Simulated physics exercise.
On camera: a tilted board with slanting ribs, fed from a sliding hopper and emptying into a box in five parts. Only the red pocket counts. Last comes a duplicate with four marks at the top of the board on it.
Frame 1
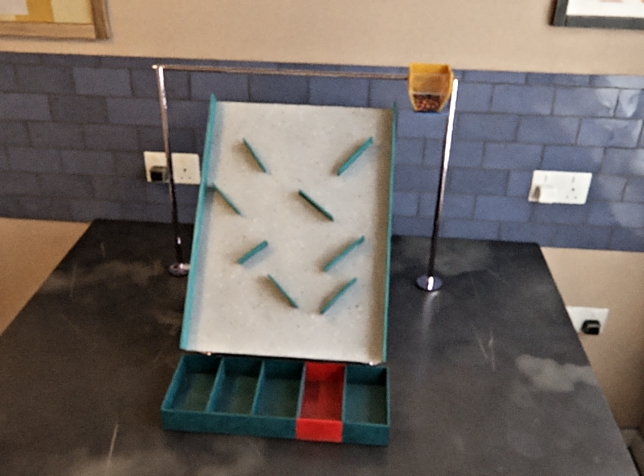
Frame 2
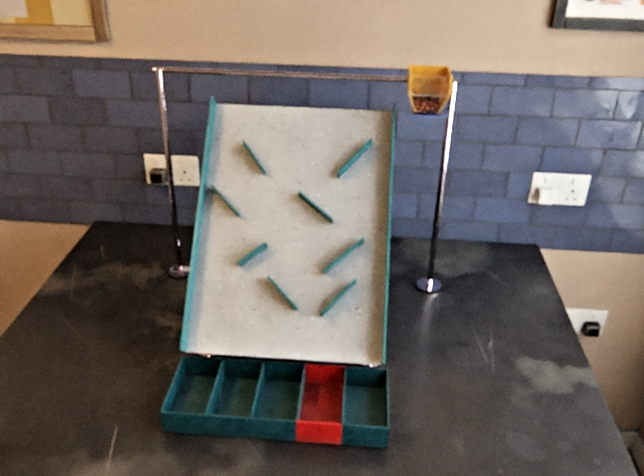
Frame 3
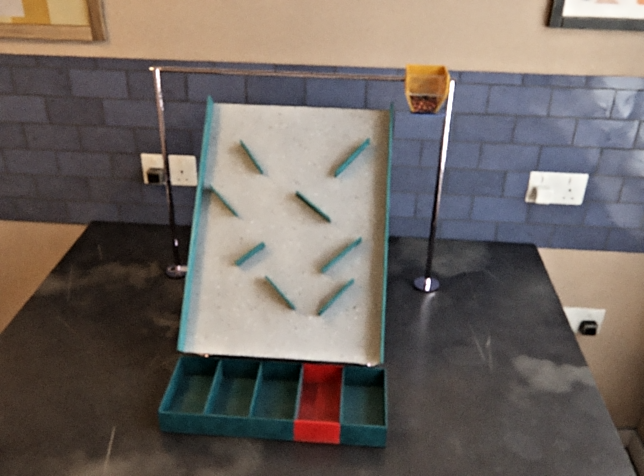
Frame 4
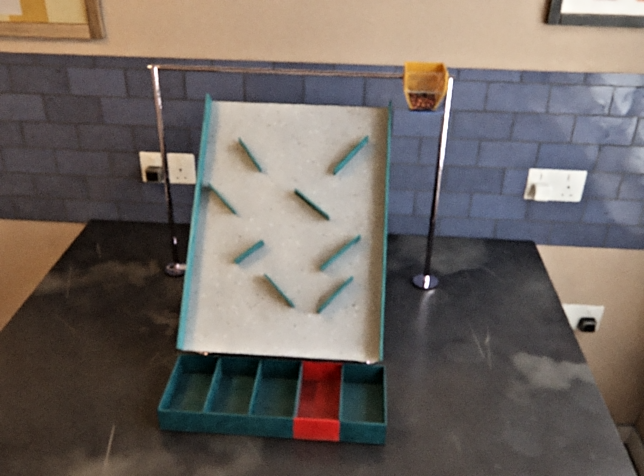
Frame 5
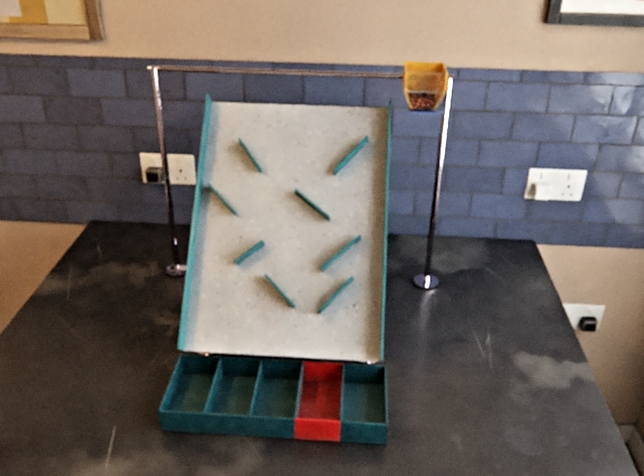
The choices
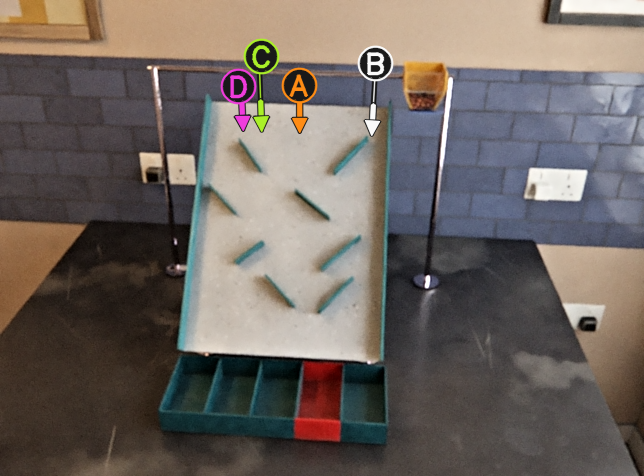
Nothing in the scene moves of its own accord; the yellow hopper stays at the right end of its rail, above a tilted pale board with slanting green ribs. The view shifts very slightly, while the five-part box below, with its one red pocket, remains empty.
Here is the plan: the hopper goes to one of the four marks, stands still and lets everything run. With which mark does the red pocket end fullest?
I would pick mark C.
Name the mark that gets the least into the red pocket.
Mark B.
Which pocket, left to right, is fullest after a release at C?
The fourth from the left.
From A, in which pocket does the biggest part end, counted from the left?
It is the fourth one.
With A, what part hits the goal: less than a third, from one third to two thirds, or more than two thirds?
It is from one third to two thirds.
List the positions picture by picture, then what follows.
The first picture shows hopper near (426, 102), clay pellets, door shut.
The second picture shows ribs (243, 140) to (263, 170), (338, 173) to (372, 139), (212, 185) to (237, 213).
The third picture shows ribs (296, 191) to (329, 219), (235, 263) to (264, 242), (322, 270) to (361, 237).
The fourth picture shows ribs (265, 274) to (293, 305), (318, 311) to (352, 276).
The fifth picture shows red pocket near (318, 429), number 4 of 5 from the left.
On the marked copy, mark A meets the board at (299, 127); mark B meets the board at (372, 130); mark C meets the board at (261, 126); mark D meets the board at (243, 125).
With A, close to half in the red pocket, close to half in other pockets.
With B, only a few in the red pocket, the bulk in other pockets, a small share held on the board, a small share outside the box.
With C, all but a few in the red pocket, a small share in other pockets.
With D, close to half in the red pocket, close to half in other pockets.
